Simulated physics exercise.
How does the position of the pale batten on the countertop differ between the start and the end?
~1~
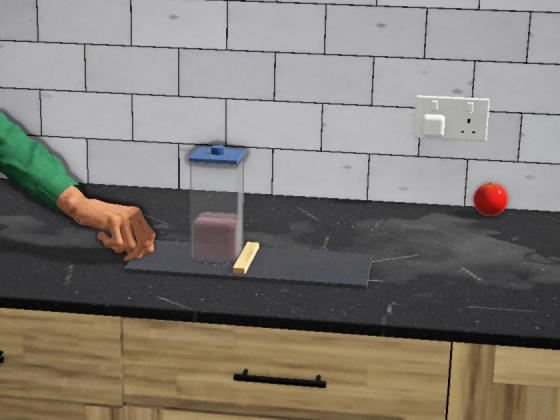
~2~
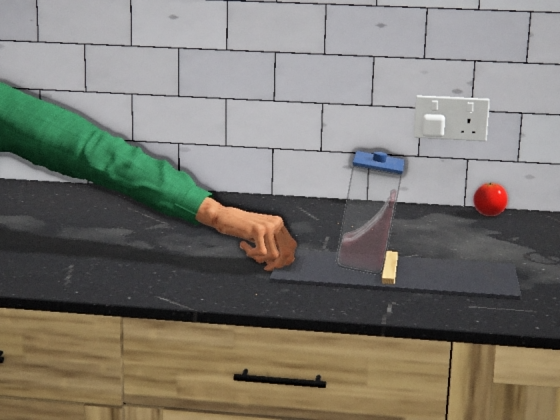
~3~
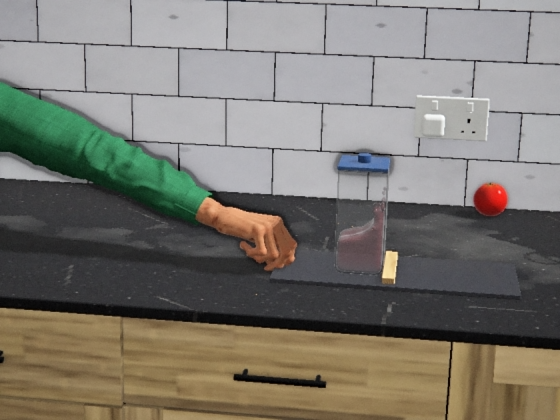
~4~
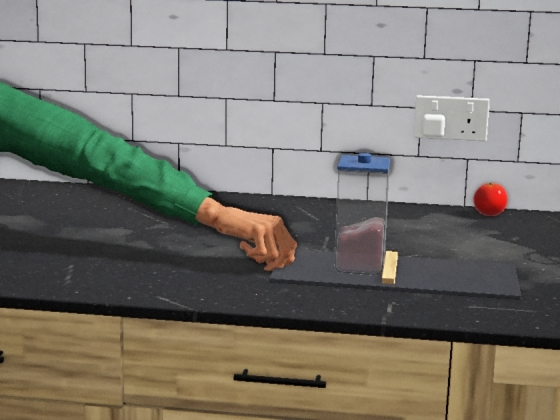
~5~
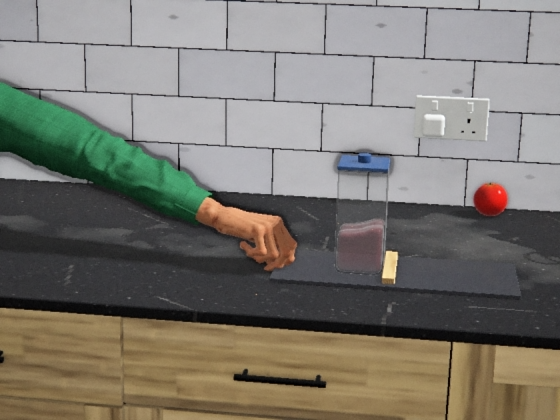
At the end, the batten is farther to the right along the countertop, closer to the red tomato than it was at the start.
